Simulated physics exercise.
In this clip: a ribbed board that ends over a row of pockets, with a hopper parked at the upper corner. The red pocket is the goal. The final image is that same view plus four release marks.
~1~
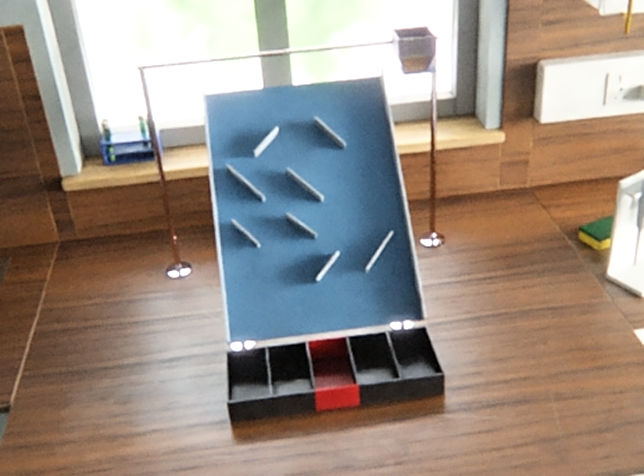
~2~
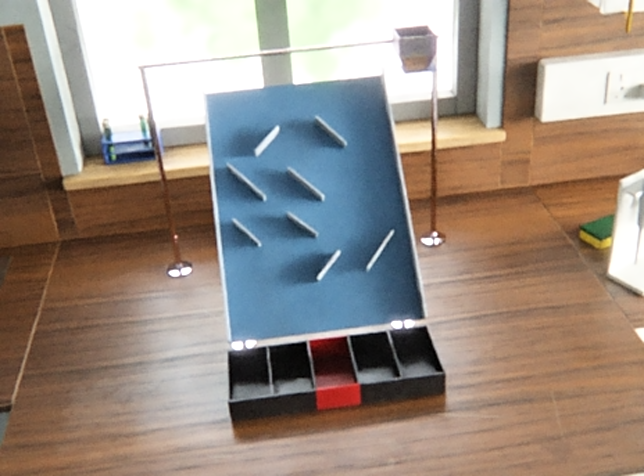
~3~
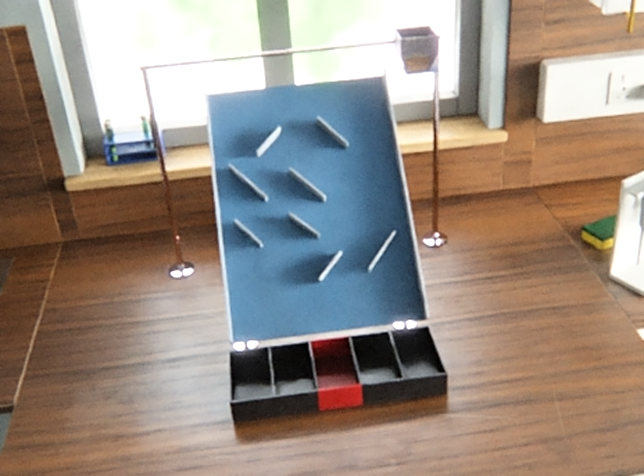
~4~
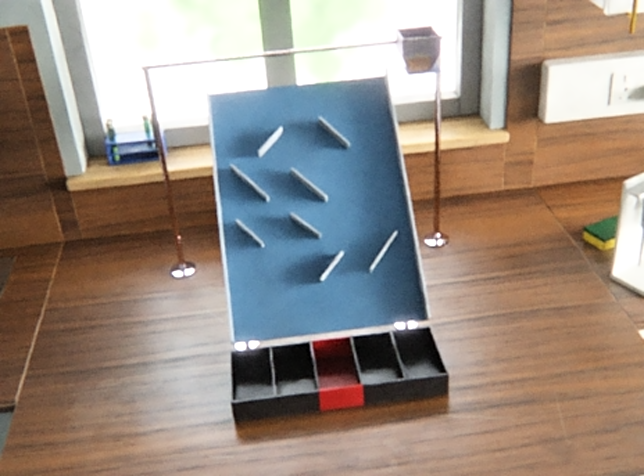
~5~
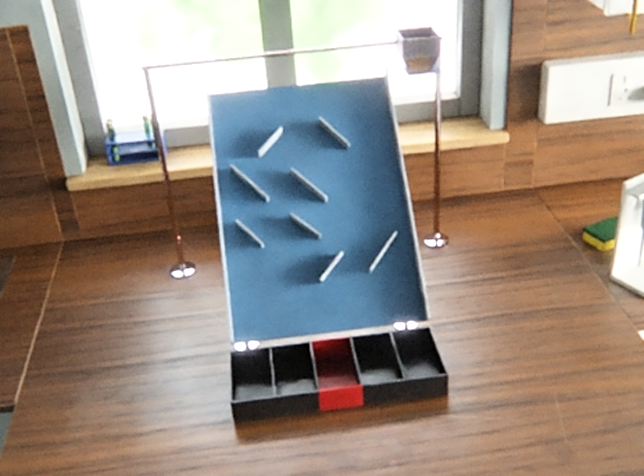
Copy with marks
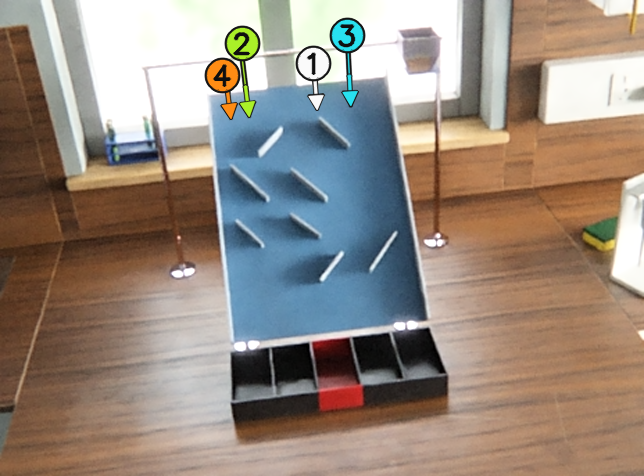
Nothing moves except the view itself, which shifts very slightly, as the camera looks down from the front onto a wood-grained surface before a bright window. A tilted blue board with eight pale, slanted ribs stands in the middle above a row of five pockets, the central one red and the others black. A small dark hopper stays still at the upper right corner of a thin reddish-brown frame.
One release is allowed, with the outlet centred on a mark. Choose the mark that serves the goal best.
Mark 3 does it best.
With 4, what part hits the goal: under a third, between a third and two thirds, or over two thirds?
It is under a third.
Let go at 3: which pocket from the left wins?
The third.
On the marked copy, mark 1 meets the board at (316, 104); mark 2 meets the board at (248, 111); mark 3 meets the board at (350, 100); mark 4 meets the board at (230, 113).
If 1 is chosen, about a third in the red pocket, about two thirds in other pockets.
If 2 is chosen, about a third in the red pocket, about two thirds in other pockets, a stray few held on the board.
If 3 is chosen, about two thirds in the red pocket, about a third in other pockets.
If 4 is chosen, a small part in the red pocket, most in other pockets.
